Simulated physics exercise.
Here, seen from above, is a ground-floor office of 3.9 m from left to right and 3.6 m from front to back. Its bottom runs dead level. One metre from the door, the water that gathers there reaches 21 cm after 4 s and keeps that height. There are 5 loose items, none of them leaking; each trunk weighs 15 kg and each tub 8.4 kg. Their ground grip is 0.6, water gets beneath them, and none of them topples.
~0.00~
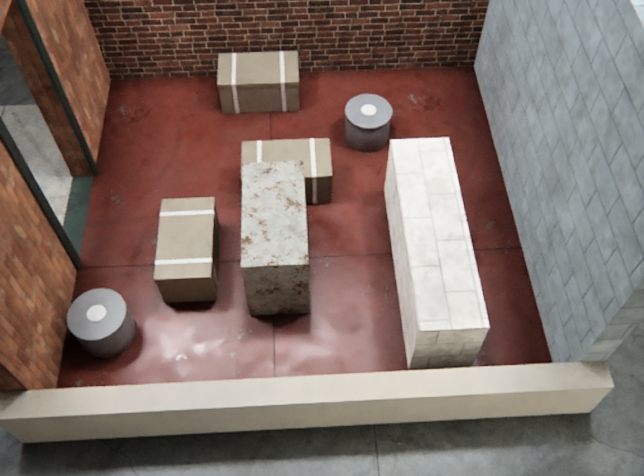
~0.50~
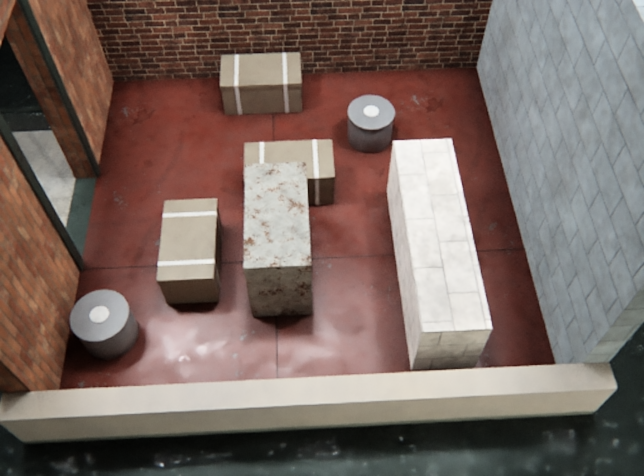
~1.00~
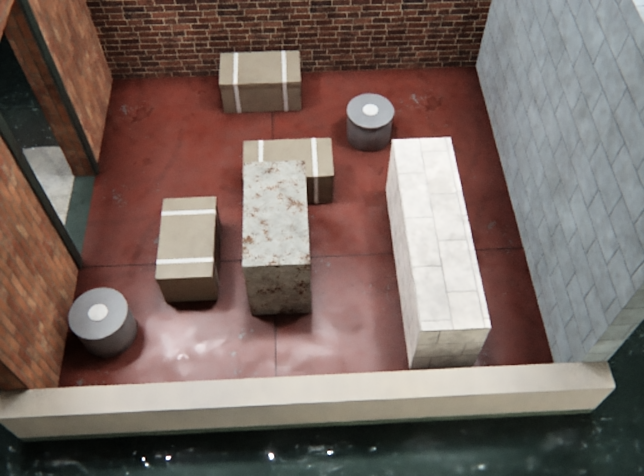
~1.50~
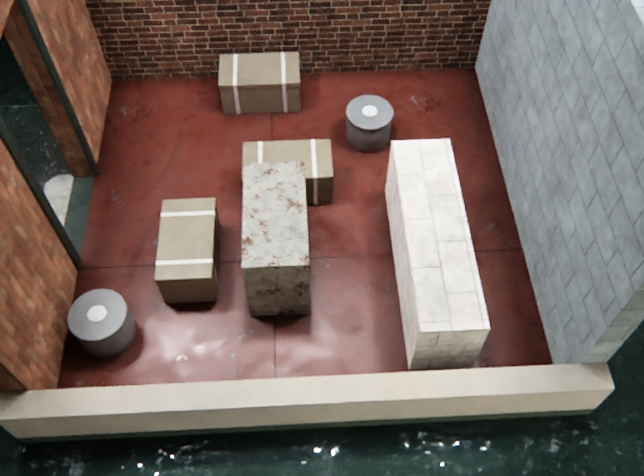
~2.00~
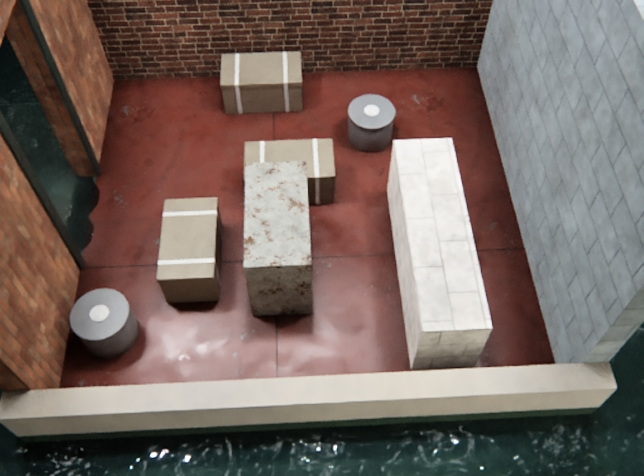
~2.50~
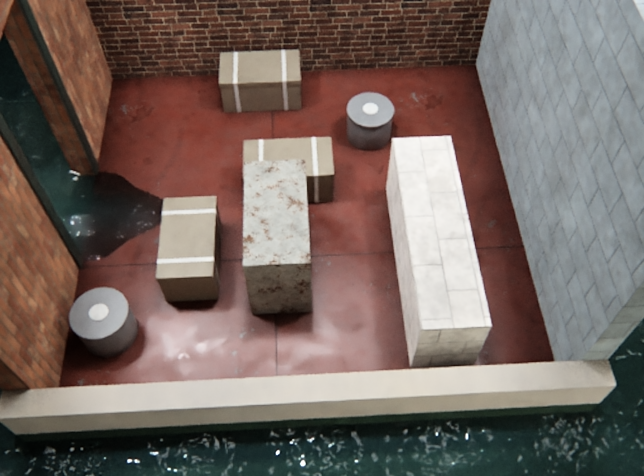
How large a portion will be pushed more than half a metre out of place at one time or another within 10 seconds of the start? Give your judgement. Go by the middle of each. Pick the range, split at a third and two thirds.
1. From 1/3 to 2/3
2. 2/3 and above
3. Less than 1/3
2.
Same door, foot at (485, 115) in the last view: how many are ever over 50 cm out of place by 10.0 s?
Result: 3 of them.
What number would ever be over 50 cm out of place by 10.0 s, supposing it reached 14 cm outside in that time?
1.
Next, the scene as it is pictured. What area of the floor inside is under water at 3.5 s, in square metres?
Wet area: Approx. 2.0 m2.
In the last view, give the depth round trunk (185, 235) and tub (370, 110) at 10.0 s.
Depth approx. 7 cm / 14 cm.
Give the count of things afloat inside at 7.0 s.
Of them, 2.
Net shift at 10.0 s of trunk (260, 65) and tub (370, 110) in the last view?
First 50 cm, then 120 cm.
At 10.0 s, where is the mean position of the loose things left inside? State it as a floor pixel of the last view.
I'd put it around (300, 179).
After 3.5 s 0 of 5 are over 50 cm from their spots; 0 afloat.
After 4.5 s 0 of 5 are over 50 cm from their spots; 0 afloat.
After 7.0 s 2 of 5 are over 50 cm from their spots; 2 afloat.
After 10.0 s 4 of 5 are over 50 cm from their spots, and 4 have been at some point; 4 afloat.
